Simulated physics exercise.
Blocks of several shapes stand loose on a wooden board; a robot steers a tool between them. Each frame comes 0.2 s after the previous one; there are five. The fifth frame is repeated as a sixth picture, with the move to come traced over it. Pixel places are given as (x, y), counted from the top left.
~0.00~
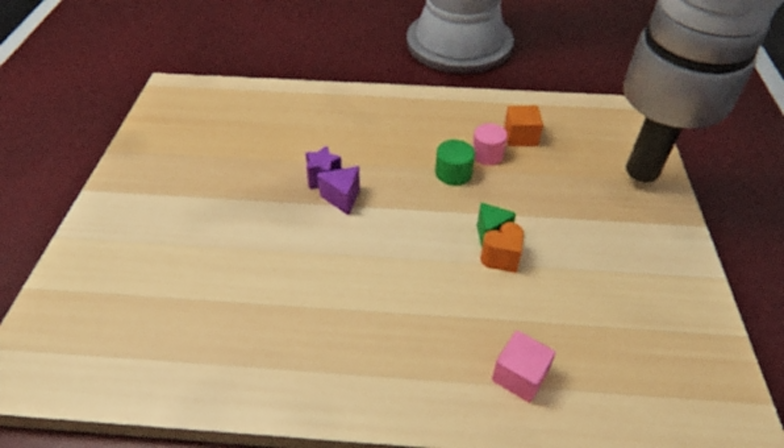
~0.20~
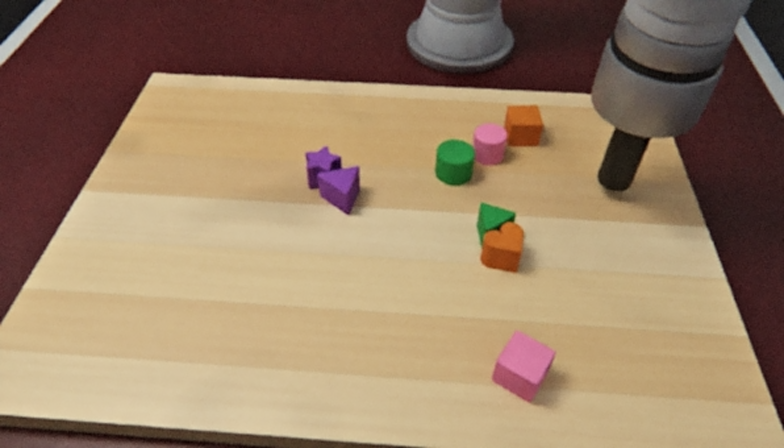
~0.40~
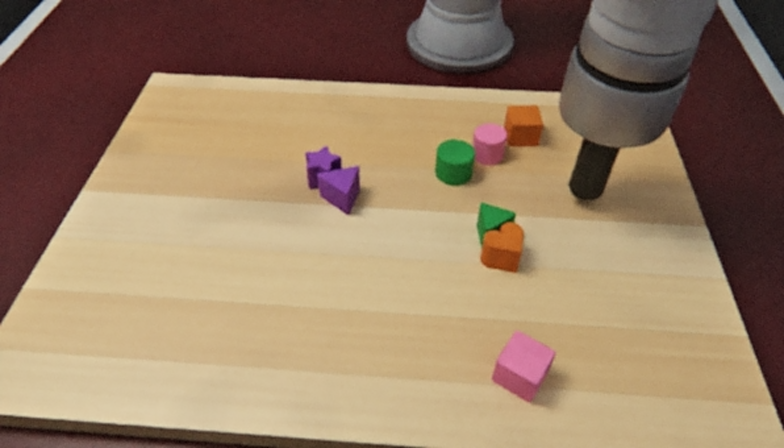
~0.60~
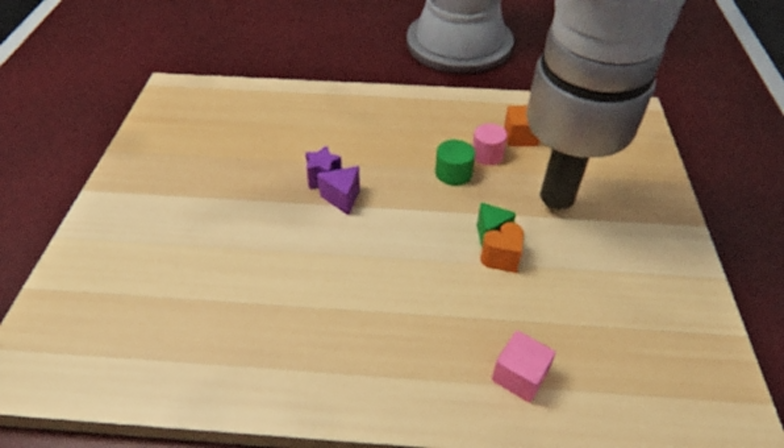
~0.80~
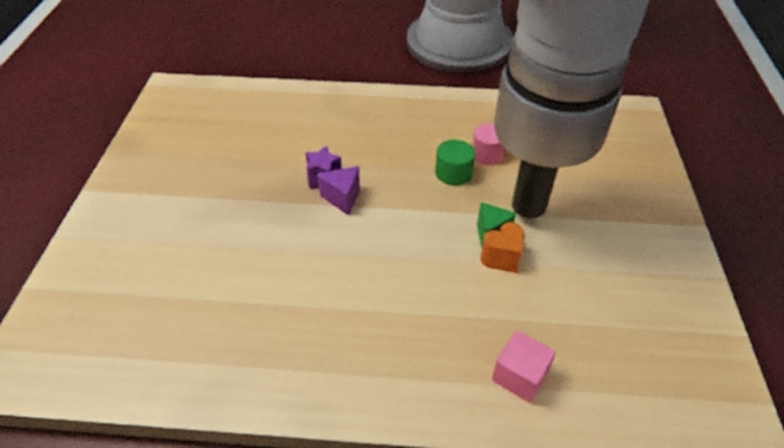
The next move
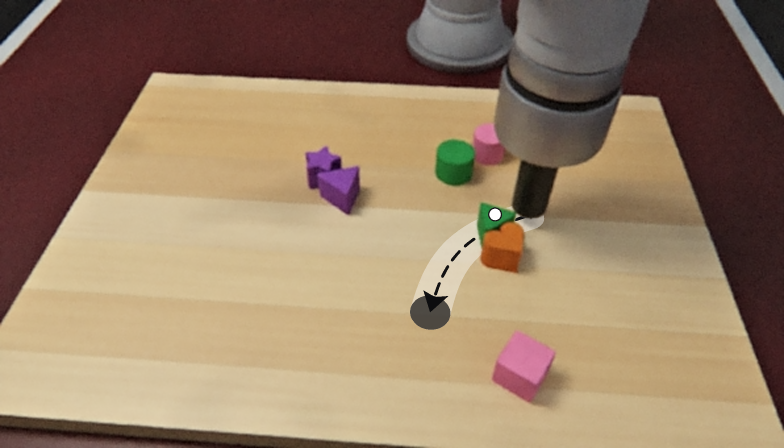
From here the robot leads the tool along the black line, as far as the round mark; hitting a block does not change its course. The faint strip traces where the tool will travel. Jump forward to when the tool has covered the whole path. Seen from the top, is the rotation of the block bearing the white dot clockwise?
Yes, I think so.
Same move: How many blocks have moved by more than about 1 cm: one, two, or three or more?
My guess is one.
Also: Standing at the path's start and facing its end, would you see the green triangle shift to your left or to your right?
It is displaced to the right.
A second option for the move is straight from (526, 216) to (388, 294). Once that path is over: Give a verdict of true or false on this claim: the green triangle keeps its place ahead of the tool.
That is true.
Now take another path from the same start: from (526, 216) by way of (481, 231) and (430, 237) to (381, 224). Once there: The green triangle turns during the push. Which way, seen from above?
Viewed from above: Anti-clockwise.
Path on the board, from (526, 216) by way of (481, 234) and (448, 267) to (430, 312); the dot is on the green triangle.
What follows on the original path. One third of the way, tool at (483, 225); green triangle at (464, 230).
Two thirds of the way, tool at (448, 258); green triangle at (421, 260), turned 45° clockwise.
At the end, tool at (431, 303); green triangle at (400, 278), turned 80° clockwise; orange heart in place.
